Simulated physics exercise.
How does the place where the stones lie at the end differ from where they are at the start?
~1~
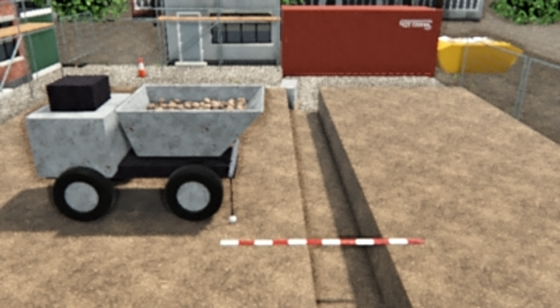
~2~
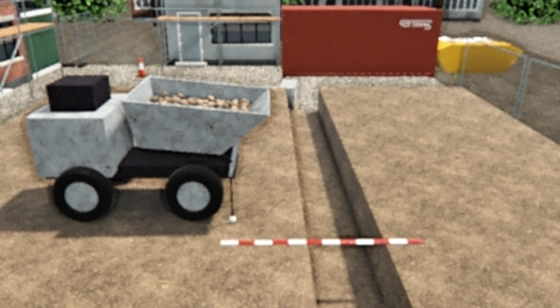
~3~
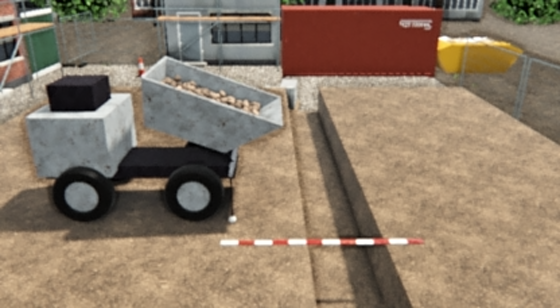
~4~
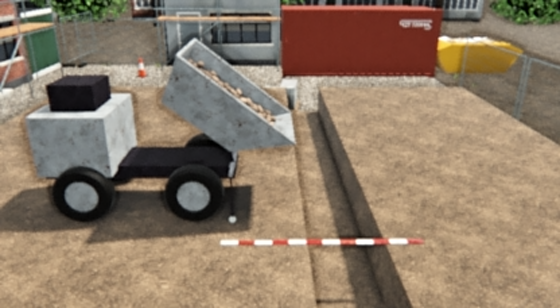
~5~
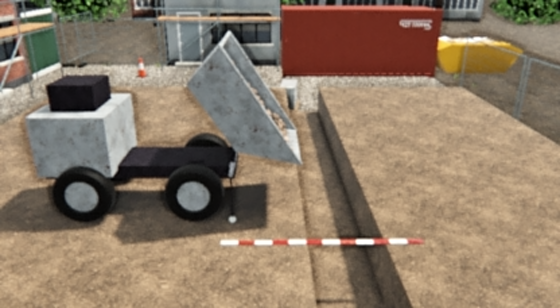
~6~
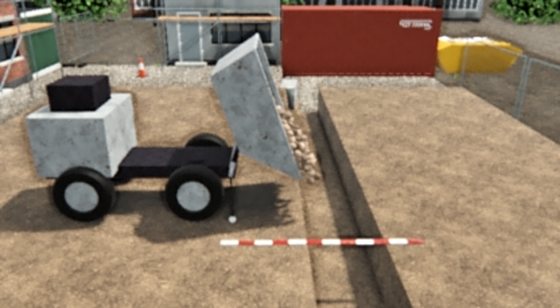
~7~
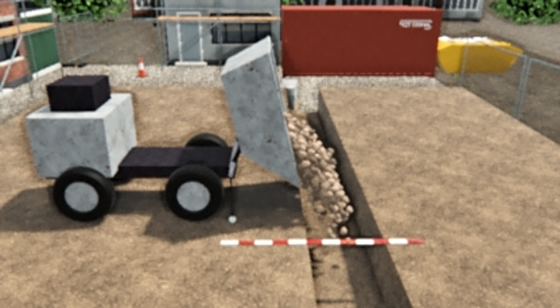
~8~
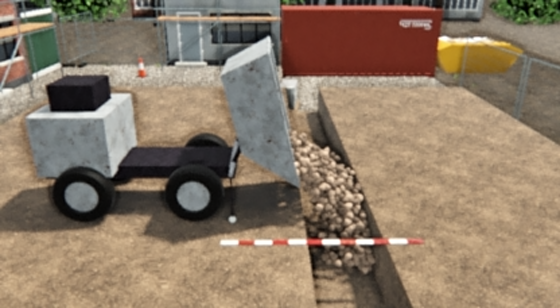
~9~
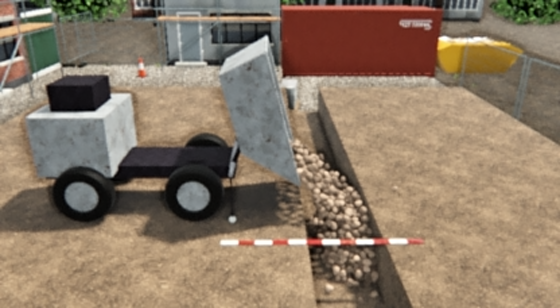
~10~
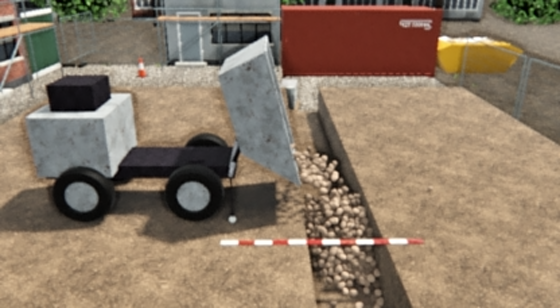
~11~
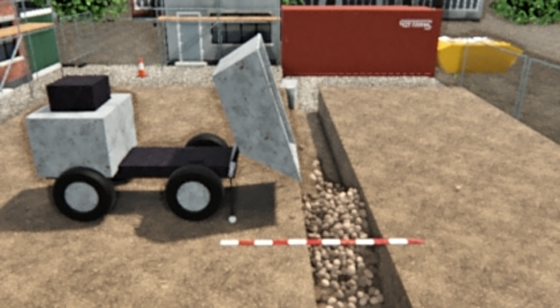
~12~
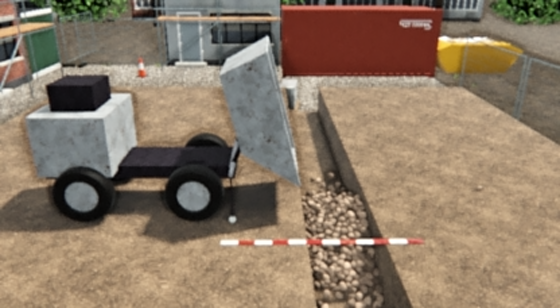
At the start the stones are heaped in the dumper's level skip on the left. At the end they lie lower down and further right, in the trench in front of the dumper.
At first, a small dumper stands on bare earth beside a straight-sided trench, its grey skip level and loaded with round, pale stones. The skip begins to tip toward the right, its front edge dropping while its back rises, and the stones stay inside. As it grows steep, the stones start to slide over the front edge and pour into the trench. They spread along the bottom behind the red and white pole, and the steep skip rocks back and forth slightly. At the end, the skip stays tipped up and the stones lie in the trench.
